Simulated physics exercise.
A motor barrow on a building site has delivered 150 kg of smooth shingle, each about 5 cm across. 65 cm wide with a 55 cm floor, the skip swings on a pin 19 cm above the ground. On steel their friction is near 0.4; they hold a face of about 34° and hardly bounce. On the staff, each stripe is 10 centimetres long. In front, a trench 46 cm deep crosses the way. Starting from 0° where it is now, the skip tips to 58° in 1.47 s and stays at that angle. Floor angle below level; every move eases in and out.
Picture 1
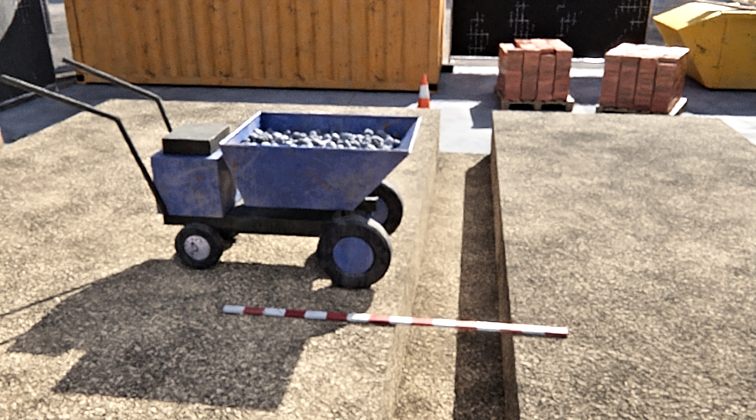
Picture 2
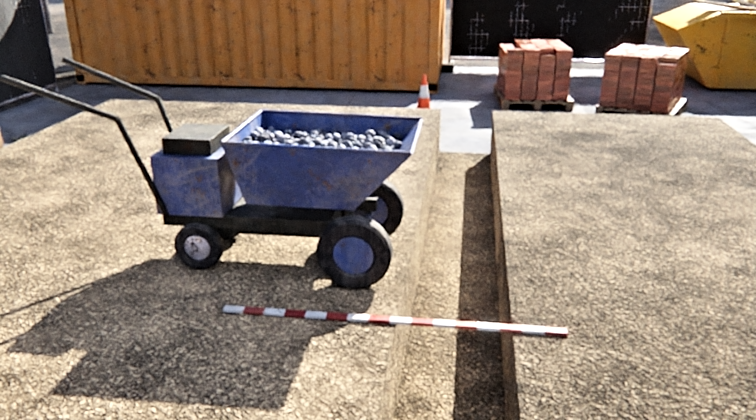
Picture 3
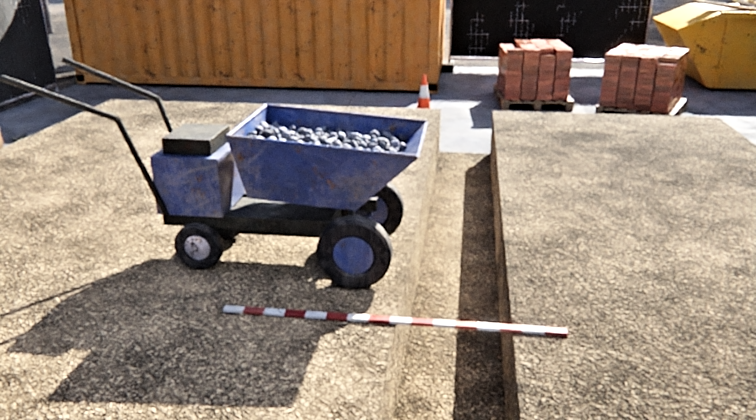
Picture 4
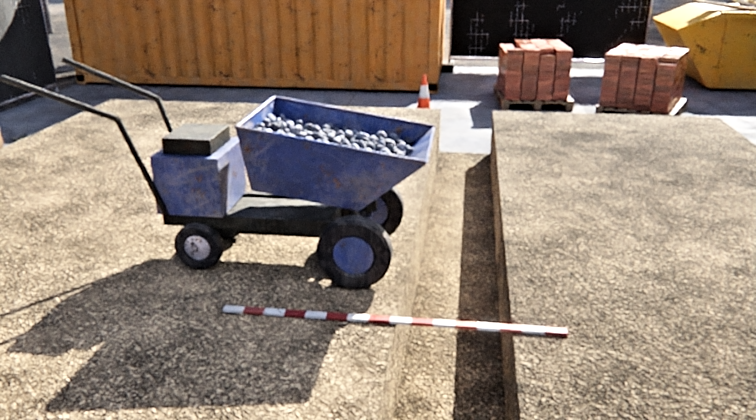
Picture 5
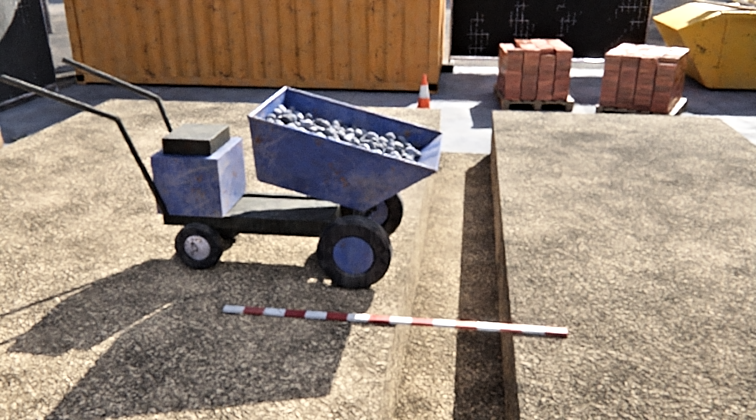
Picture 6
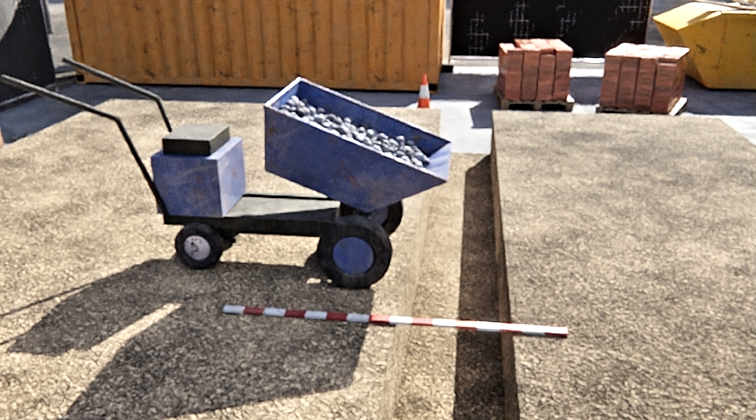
A blue skip full of grey stones tilts steadily to the right on a motor barrow.
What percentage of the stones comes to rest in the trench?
About 55 per cent.
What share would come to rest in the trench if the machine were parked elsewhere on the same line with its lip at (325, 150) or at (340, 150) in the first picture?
The first start gives about 90 per cent, the second about 90.
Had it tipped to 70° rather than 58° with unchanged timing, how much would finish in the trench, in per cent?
In that case some 55 per cent.
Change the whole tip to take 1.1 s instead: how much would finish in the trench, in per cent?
It'd be some 50 per cent.
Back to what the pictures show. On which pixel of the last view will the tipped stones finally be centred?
Around (494, 324).
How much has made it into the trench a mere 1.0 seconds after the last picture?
Around 10 per cent of it.
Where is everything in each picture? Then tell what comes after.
The skip is at 0°, its lip at (409, 153); the top of the load is at (326, 139), in the first frame.
The skip is at 1°, its lip at (412, 154); the top of the load is at (297, 137), in the second frame.
The skip is at 4°, its lip at (417, 157); the top of the load is at (274, 132), in the third frame.
Lip at (426, 163), floor tilted 9°, highest stones at (281, 124), in the fourth frame.
Lip at (436, 171), floor tilted 15°, highest stones at (282, 117), in the fifth frame.
The skip is at 21°, its lip at (447, 181); the top of the load is at (295, 109), in the sixth frame.
Then, 0.5 s after the last picture the floor is at 49°, 100 % in the skip; the foremost stones are at (461, 209).
Then, 1.0 s after the last picture the floor is at 58°, 76 % in the skip, 11 % in the trench, 13 % past the trench; the foremost stones are at (552, 272).
Then, 1.3 s after the last picture the floor is at 58°, 47 % in the skip, 20 % in the trench, 32 % past the trench; the foremost stones are at (632, 277).
Then, 3.3 s after the last picture the floor is at 58°, 10 % in the skip, 55 % in the trench, 35 % past the trench; the foremost stones are at (682, 270).
